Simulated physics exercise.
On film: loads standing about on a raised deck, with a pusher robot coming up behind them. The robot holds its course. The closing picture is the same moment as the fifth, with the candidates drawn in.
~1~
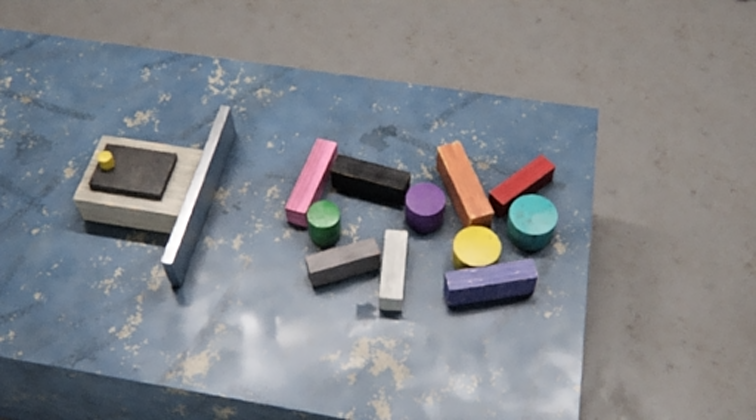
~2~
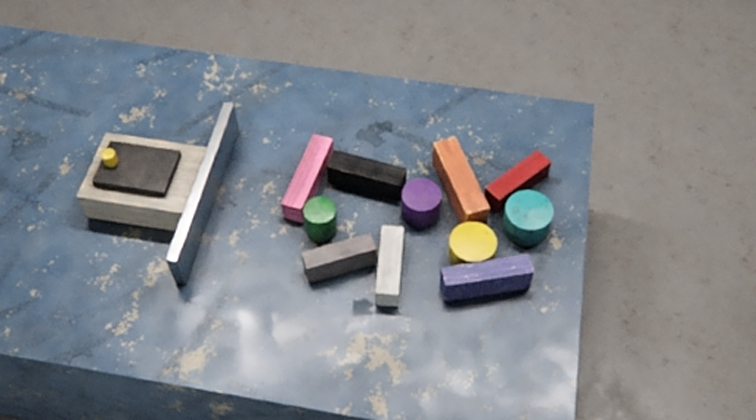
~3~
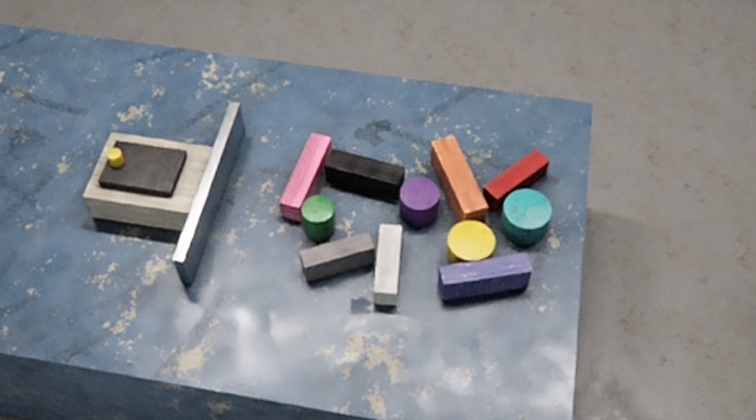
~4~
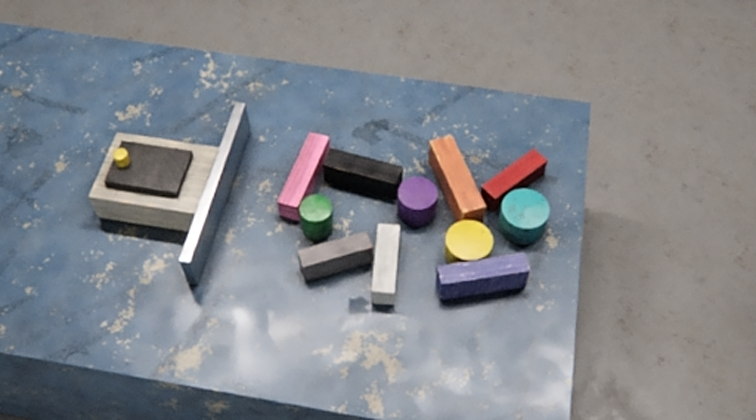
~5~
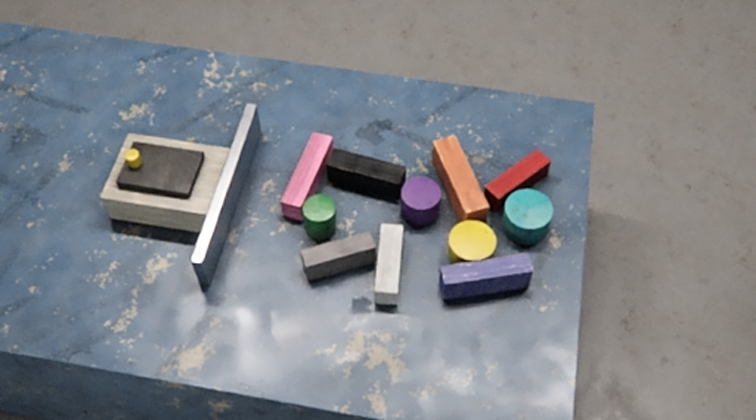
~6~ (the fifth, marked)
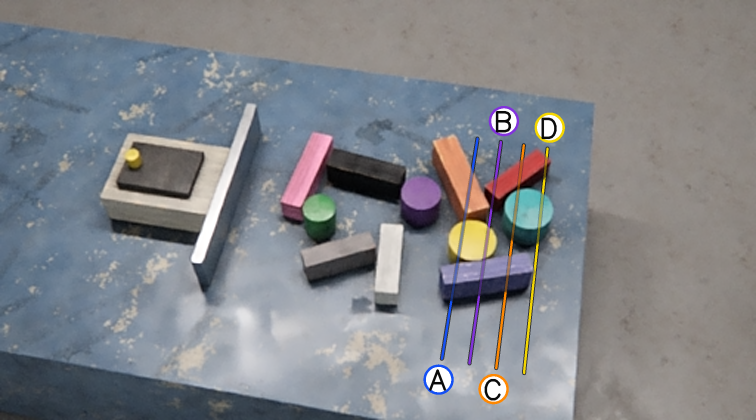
On a raised blue deck, a pusher robot creeps right toward blocks and canisters standing still.
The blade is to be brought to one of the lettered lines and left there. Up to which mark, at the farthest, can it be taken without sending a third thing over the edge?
At A, and not beyond.
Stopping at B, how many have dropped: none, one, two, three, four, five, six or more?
In all, three.
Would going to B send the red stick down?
By then, yes.
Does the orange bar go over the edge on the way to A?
By then, no.
On the marked copy, A at (461, 240); B at (486, 244); C at (511, 248); D at (537, 252).
With A. Early on, robot (249, 182); black stick (387, 173); pink stick (336, 179).
Further on, robot (333, 195); turquoise canister (552, 228); red stick (544, 179).
At the end, robot (396, 204); turquoise canister over the edge; red stick over the edge; two fallen.
As for the rest, B drops three; C drops three; D drops six.
